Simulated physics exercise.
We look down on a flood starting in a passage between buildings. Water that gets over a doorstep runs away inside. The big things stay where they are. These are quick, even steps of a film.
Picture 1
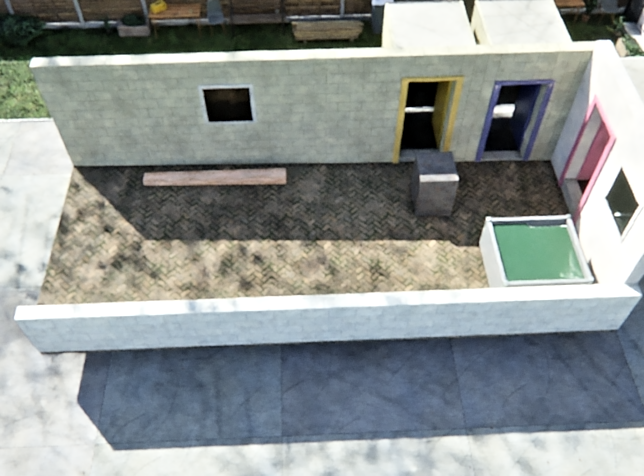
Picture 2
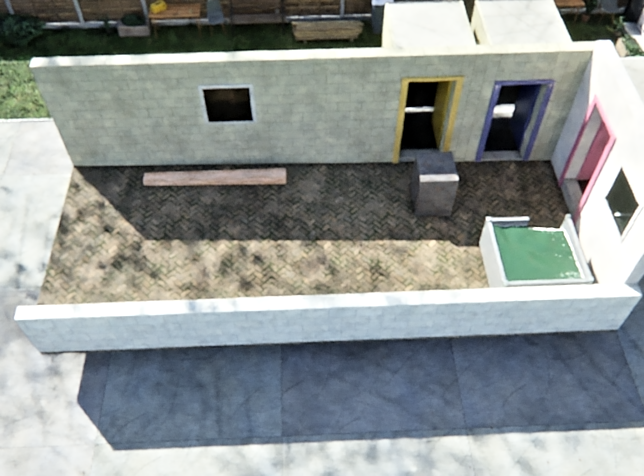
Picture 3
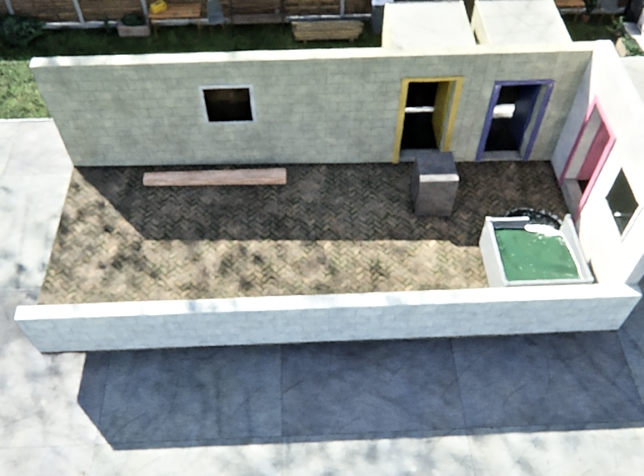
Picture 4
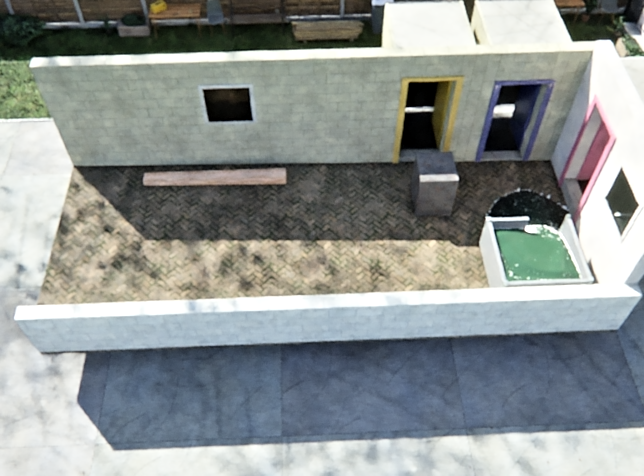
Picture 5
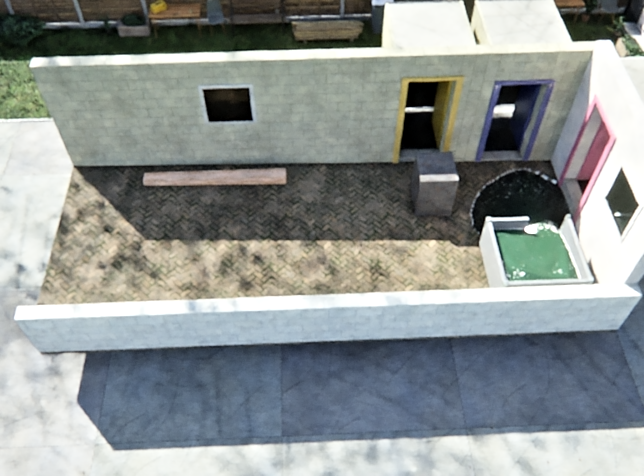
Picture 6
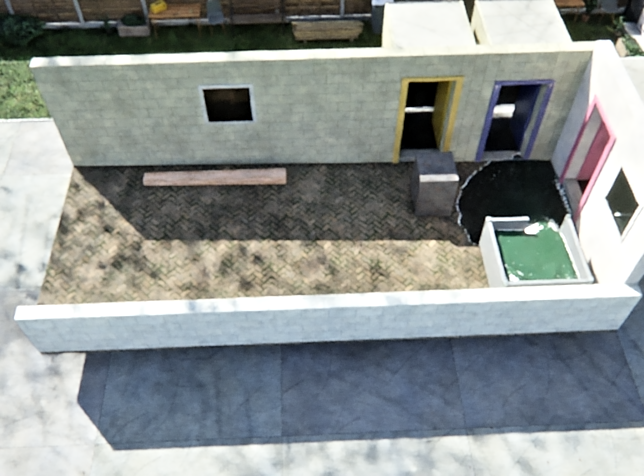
In a walled, brick-paved yard seen from above, green water sat still in a white tank, then poured out its far side and spread in a widening dark pool toward the coloured doorways.
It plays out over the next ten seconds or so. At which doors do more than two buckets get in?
In the end: The yellow door stays under that; the blue door takes more than that; the pink door stays under that.
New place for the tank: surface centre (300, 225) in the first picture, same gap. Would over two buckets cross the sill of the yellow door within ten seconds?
In short: The yellow one stays under.
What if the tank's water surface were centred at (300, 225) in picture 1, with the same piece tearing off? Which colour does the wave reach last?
That is the pink one.
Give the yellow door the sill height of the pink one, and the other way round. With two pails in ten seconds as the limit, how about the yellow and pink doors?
Then: Yellow door keeps below it, pink door takes more.
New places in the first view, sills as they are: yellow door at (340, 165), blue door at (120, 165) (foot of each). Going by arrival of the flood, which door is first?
It is the pink one.
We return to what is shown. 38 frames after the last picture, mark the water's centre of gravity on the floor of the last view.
At about (472, 222).
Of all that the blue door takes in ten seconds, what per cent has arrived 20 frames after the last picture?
About 60 per cent.
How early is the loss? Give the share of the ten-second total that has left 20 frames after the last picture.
Roughly 60 per cent.
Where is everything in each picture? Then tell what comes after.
In the first picture, still water in the tank at (537, 251).
In the second picture, water pours out on the tank's far side and has run to a hidden place.
In the third picture, water pours out on the tank's far side and has run to (518, 213).
In the fourth picture, water pours out on the tank's far side and has run to (524, 193).
In the fifth picture, the front is at (527, 173), out from the gap on the tank's far side.
In the sixth picture, water pours out on the tank's far side and has run to (539, 161).
A moment on, water covers 15 % of the floor; the yellow door not reached, the blue door over two buckets in, the pink door wet at the sill, nothing in.
Next, water covers 15 % of the floor; the yellow door wet at the sill, nothing in, the blue door far over two buckets in, the pink door wet at the sill, nothing in.
Then, water covers 25 % of the floor; the yellow door wet at the sill, nothing in, the blue door far over two buckets in, the pink door wet at the sill, nothing in.
Later, water covers 45 % of the floor; the yellow door wet at the sill, nothing in, the blue door far over two buckets in, the pink door wet at the sill, nothing in.
In the end, water covers 55 % of the floor; the yellow door wet at the sill, nothing in, the blue door far over two buckets in, the pink door wet at the sill, nothing in.
